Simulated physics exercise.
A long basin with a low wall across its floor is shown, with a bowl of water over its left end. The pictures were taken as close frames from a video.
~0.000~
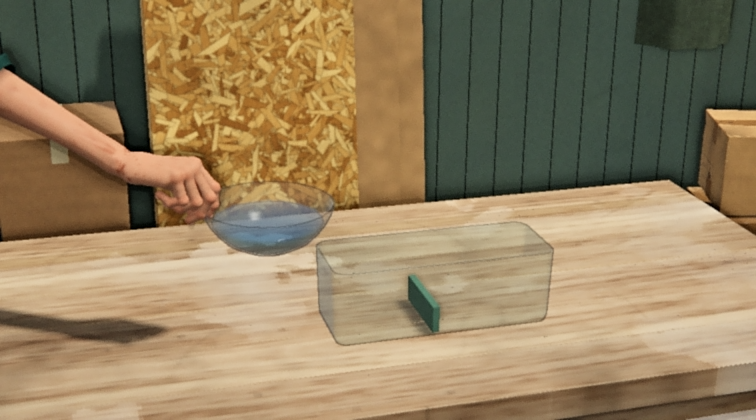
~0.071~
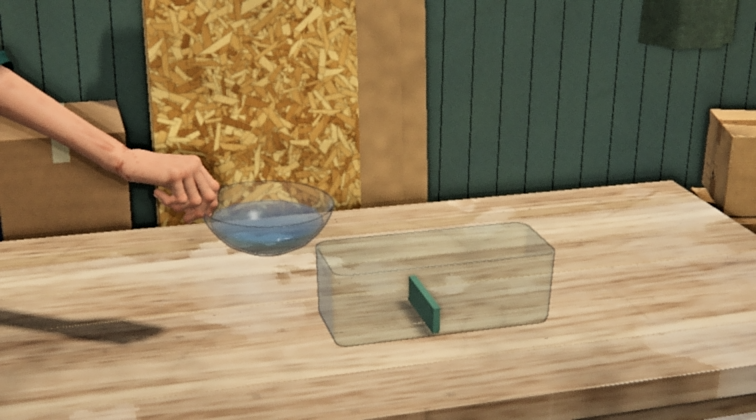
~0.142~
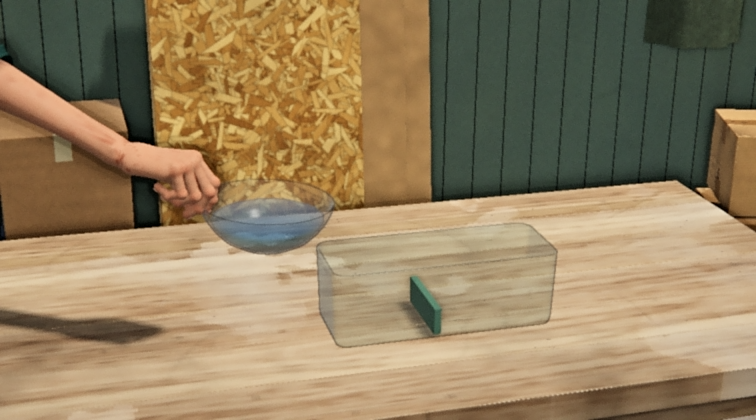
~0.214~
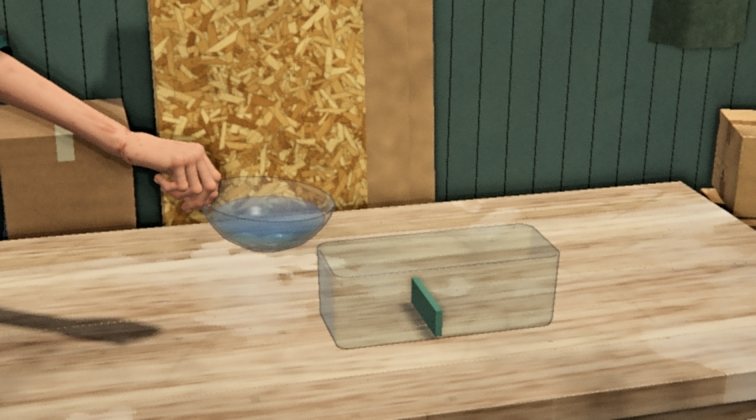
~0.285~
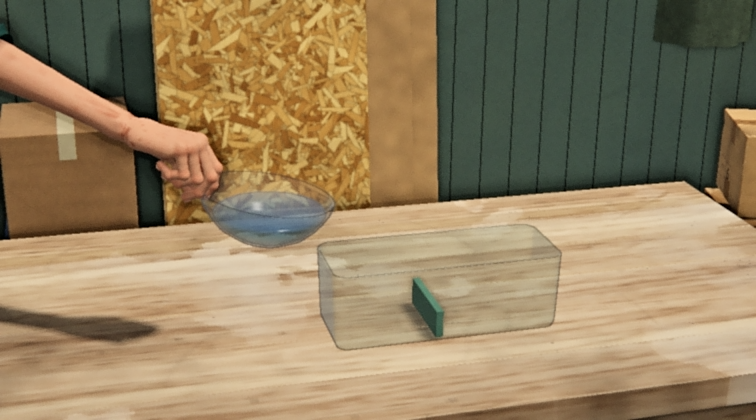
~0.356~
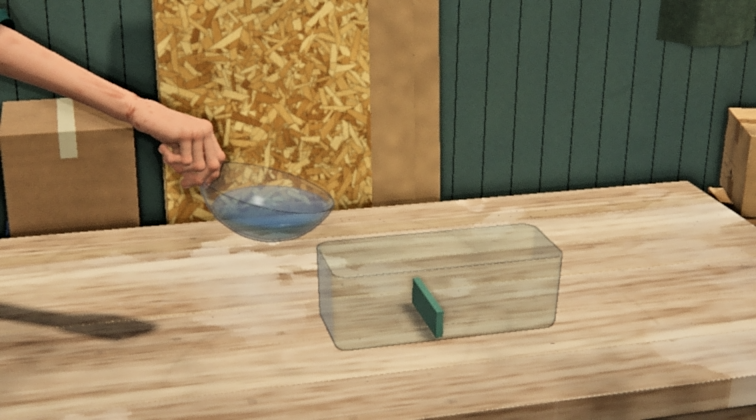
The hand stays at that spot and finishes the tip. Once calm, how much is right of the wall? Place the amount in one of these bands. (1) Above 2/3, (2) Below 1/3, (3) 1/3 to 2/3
2, below 1/3.
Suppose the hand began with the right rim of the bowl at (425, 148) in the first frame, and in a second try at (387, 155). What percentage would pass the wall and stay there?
Close to 95 % for the first start and close to 90 % for the second.
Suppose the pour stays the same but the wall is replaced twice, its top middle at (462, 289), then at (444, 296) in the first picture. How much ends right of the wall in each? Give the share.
About 15 per cent, then about 20 per cent.
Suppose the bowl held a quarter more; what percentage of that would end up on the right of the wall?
Estimated share: Around 10 %.
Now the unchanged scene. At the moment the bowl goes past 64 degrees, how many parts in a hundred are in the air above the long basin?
40 per cent.
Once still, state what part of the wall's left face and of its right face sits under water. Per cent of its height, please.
About 70 per cent on the left and 0 per cent on the right.
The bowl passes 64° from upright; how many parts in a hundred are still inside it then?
Remaining fraction: Approx. 35 %.
A moment on, the bowl is tipped part way and 35 per cent is still to pour, 27 is left of the wall and 0 right of it.
Next, the bowl is tipped on its side and 0 per cent is still to pour, 91 is left of the wall and 7 right of it.
Then the bowl is tipped right over and 0 per cent is still to pour, 91 is left of the wall and 9 right of it.
Later the bowl is tipped right over and 0 per cent is still to pour, 91 is left of the wall and 9 right of it.
In the end 91 per cent lies left of the wall, 9 right of it and 0 outside.
